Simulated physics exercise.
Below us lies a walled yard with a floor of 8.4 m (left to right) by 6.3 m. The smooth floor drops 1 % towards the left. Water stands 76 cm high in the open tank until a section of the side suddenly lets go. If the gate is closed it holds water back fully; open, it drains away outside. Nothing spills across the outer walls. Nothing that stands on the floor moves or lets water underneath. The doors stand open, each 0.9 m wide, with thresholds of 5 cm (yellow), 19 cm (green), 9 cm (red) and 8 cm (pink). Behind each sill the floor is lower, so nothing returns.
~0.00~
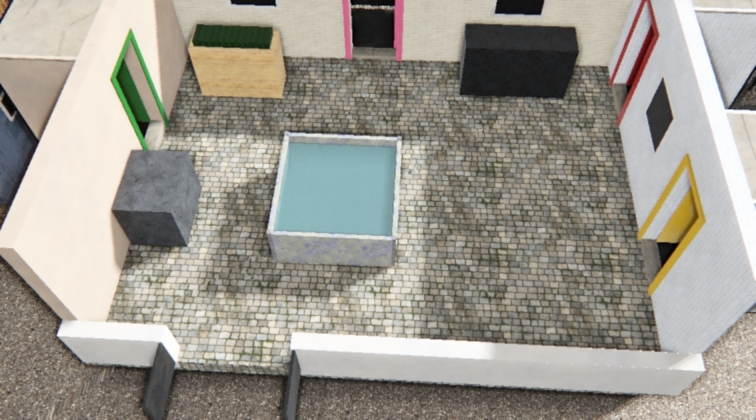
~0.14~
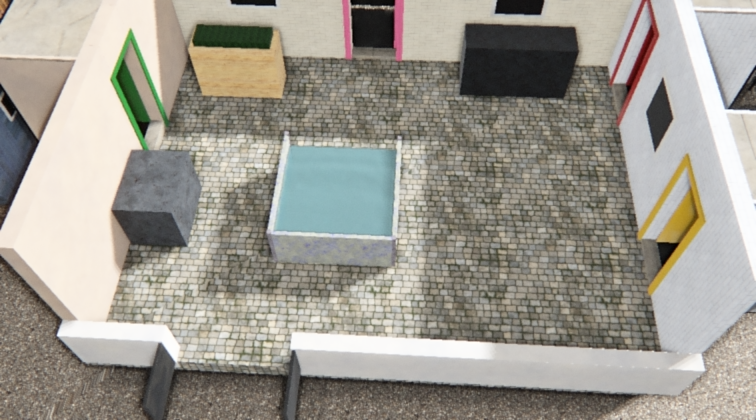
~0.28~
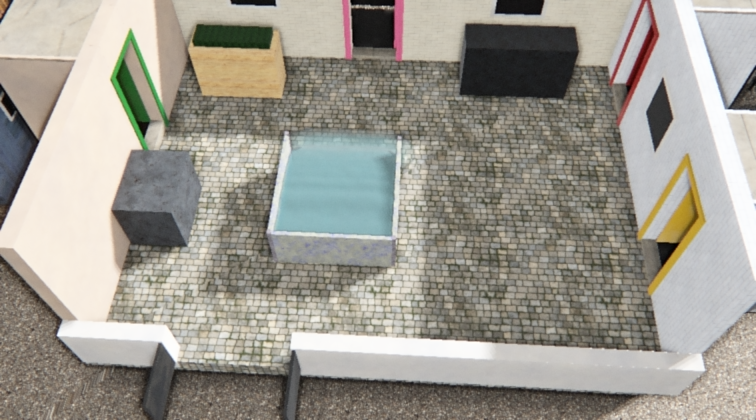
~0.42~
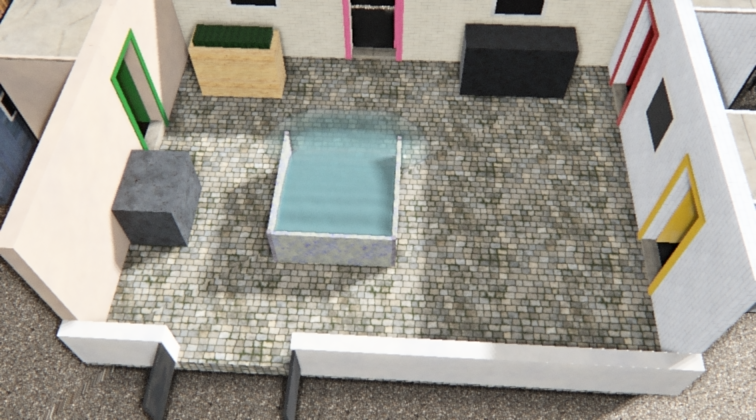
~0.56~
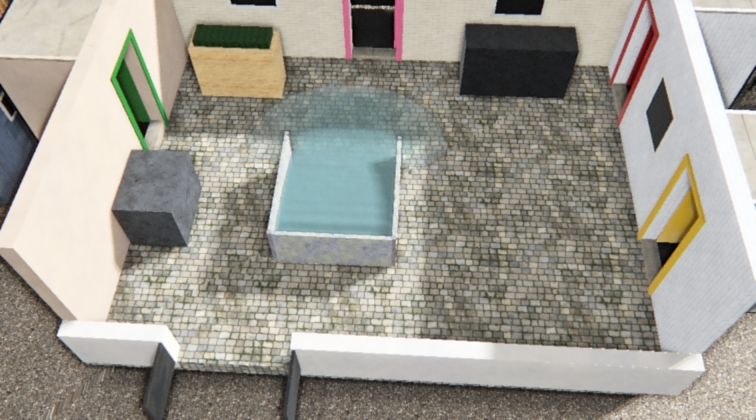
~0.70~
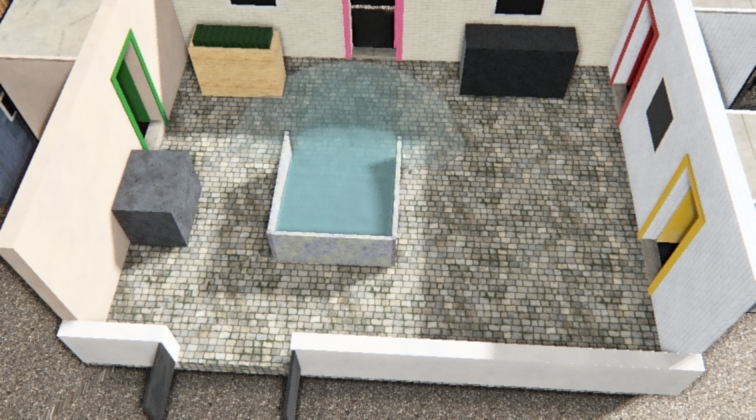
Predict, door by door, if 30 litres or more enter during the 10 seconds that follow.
The water let in: At the yellow door it does not reach the limit; at the green door it keeps below the limit; at the red door it keeps below the limit; at the pink door it exceeds the limit.
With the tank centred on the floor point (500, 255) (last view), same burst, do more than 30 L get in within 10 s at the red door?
Then: Red above.
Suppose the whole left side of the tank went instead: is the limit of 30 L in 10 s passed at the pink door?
Against that limit: Pink below.
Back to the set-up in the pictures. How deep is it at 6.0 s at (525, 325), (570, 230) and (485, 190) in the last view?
Roughly 0, 3 and 3 cm, in turn.
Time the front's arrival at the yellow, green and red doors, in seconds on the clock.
Arrival: Yellow 5.5 s, green 2.0 s, red 2.8 s.
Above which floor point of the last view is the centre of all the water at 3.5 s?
Near (336, 121).
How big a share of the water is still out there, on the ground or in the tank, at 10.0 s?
Some 78 per cent remains.
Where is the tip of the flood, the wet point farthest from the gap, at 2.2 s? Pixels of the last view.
At about (573, 71).
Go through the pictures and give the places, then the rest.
In the first frame, still water, 76 cm deep, in the open tank at (338, 186).
In the second frame, the front is at a hidden place, 1.0 m from the gap on the open tank's far side; 0.5 m2 of floor is under water; 76 cm left at the back of the open tank.
In the third frame, the front is at a hidden place, 1.2 m from the gap on the open tank's far side; 1.6 m2 of floor is under water; 76 cm left at the back of the open tank.
In the fourth frame, water pours out on the open tank's far side and has run 1.6 m, to (286, 123); typically 11 cm deep outside, 71 cm at the open tank's back.
In the fifth frame, water pours out on the open tank's far side and has run 2.0 m, to (290, 99); typically 8 cm deep outside, 64 cm at the open tank's back.
In the sixth frame, water pours out on the open tank's far side and has run 2.7 m, to (341, 64); typically 7 cm deep outside, 65 cm at the open tank's back.
After 1.4 s water covers 25 % of the floor and is deepest (40 cm) near (338, 63); yellow door not reached, green door not reached, red door not reached, pink door 25 cm at the sill, 105 L in.
After 2.2 s water covers 30 % of the floor and is deepest (36 cm) near (186, 65); yellow door not reached, green door 4 cm at the sill, 0 L in, red door not reached, pink door 33 cm at the sill, 279 L in.
After 3.5 s water covers 40 % of the floor and is deepest (26 cm) near (214, 60); yellow door not reached, green door 12 cm at the sill, 0 L in, red door 8 cm at the sill, 0 L in, pink door 21 cm at the sill, 435 L in.
After 6.0 s water covers 70 % of the floor and is deepest (18 cm) near (151, 180); yellow door 3 cm at the sill, 0 L in, green door 12 cm at the sill, 0 L in, red door 4 cm at the sill, 0 L in, pink door 9 cm at the sill, 494 L in.
After 10.0 s water covers 90 % of the floor and is deepest (12 cm) near (153, 172); yellow door 2 cm at the sill, 0 L in, green door 11 cm at the sill, 0 L in, red door 2 cm at the sill, 0 L in, pink door 5 cm at the sill, 497 L in.
